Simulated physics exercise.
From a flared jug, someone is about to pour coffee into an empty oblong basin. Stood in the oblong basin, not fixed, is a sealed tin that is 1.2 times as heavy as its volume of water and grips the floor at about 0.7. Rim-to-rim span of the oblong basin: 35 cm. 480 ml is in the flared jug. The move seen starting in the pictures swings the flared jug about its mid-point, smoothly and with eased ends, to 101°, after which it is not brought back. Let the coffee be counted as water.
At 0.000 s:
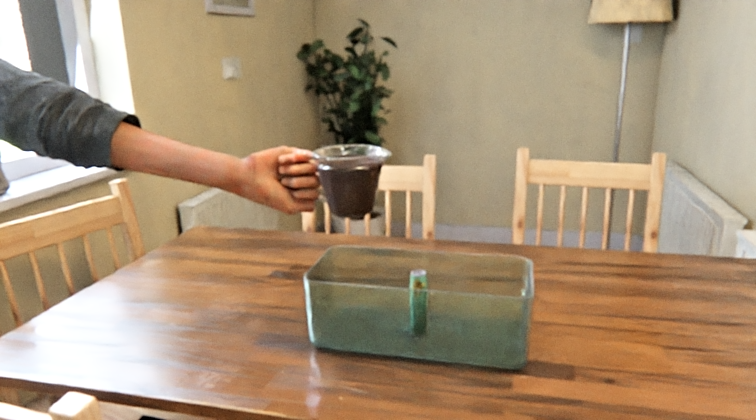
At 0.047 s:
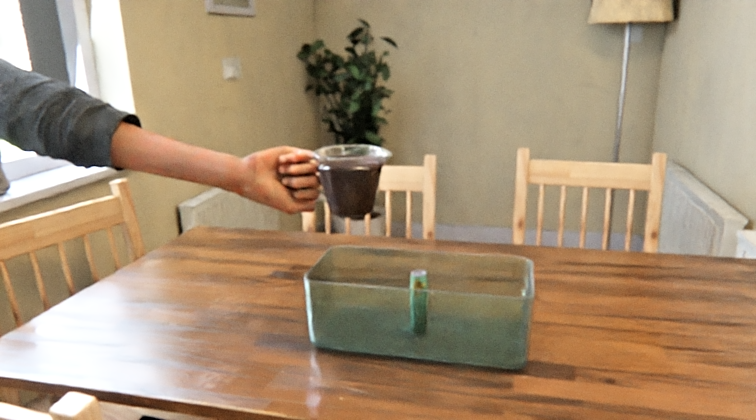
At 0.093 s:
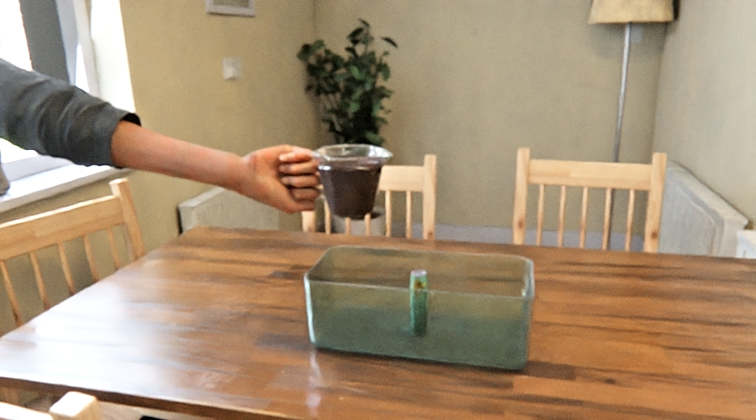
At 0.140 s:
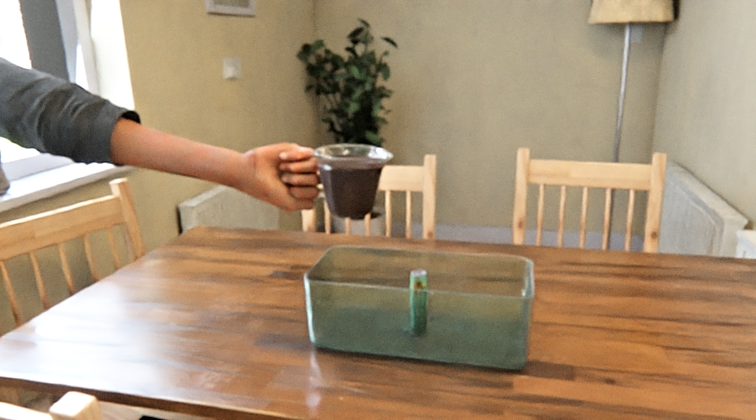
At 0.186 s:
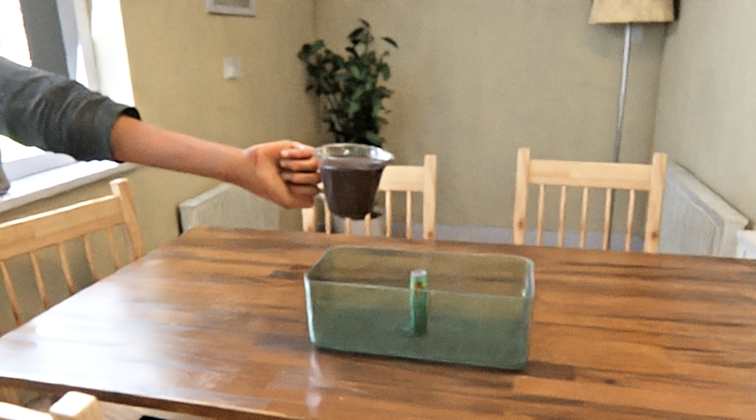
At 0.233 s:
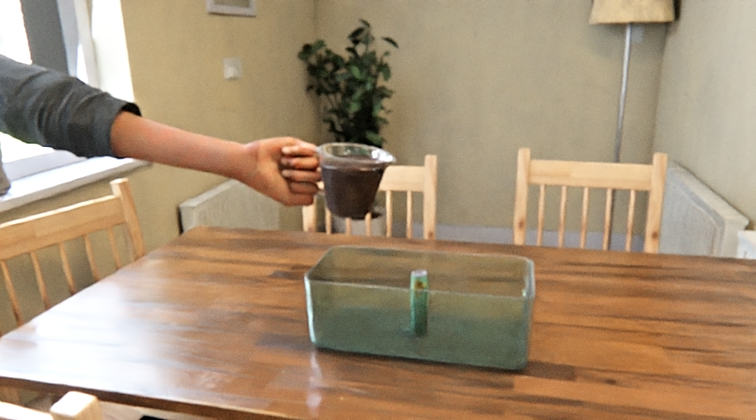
In a room with pale wooden chairs, a leafy plant and a floor lamp, a hand reaching in from the left holds a flared glass jug of dark liquid above a greenish oblong basin on a wooden table. The jug stays upright at first, then leans very slightly to the right.
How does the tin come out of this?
It never tumbles.
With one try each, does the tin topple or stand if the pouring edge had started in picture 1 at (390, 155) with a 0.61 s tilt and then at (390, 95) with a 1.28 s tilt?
First it falls; then it stays up.
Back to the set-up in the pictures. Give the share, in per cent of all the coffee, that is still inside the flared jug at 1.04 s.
I'd say some 16 per cent remains.
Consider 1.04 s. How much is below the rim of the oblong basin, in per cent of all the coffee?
Roughly 66 percent of it.
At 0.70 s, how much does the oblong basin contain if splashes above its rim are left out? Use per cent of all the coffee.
About 7 per cent.
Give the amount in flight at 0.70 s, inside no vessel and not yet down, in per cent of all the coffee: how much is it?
Around 20 in a hundred.
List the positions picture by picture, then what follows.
In the first picture, it leans 0°; its right rim is at (391, 154); the coffee meets the walls at (321, 160) and (382, 161); the oblong basin's rim runs from (318, 263) to (532, 278); the tin's top is at (419, 275).
In the second picture, it leans 0°; its right rim is at (391, 154); the coffee meets the walls at (321, 160) and (383, 162).
In the third picture, it leans 1°; its right rim is at (392, 155); the coffee meets the walls at (322, 160) and (383, 162).
In the fourth picture, it leans 3°; its right rim is at (393, 156); the coffee meets the walls at (322, 159) and (383, 163).
In the fifth picture, it leans 5°; its right rim is at (394, 158); the coffee meets the walls at (324, 160) and (385, 162).
In the sixth picture, it leans 8°; its right rim is at (396, 161); the coffee meets the walls at (325, 160) and (387, 163).
After 0.70 s the tilt is 58° and 73 per cent is still to pour; the tin stands where it began.
After 1.04 s the tilt is 92° and 16 per cent is still to pour; the tin stands where it began.
After 1.39 s the tilt is 101° and 0 per cent is still to pour; the tin stands where it began.
After 1.78 s the tilt is 101° and 0 per cent is still to pour; the tin stands where it began.
In the end the tin stands where it began.
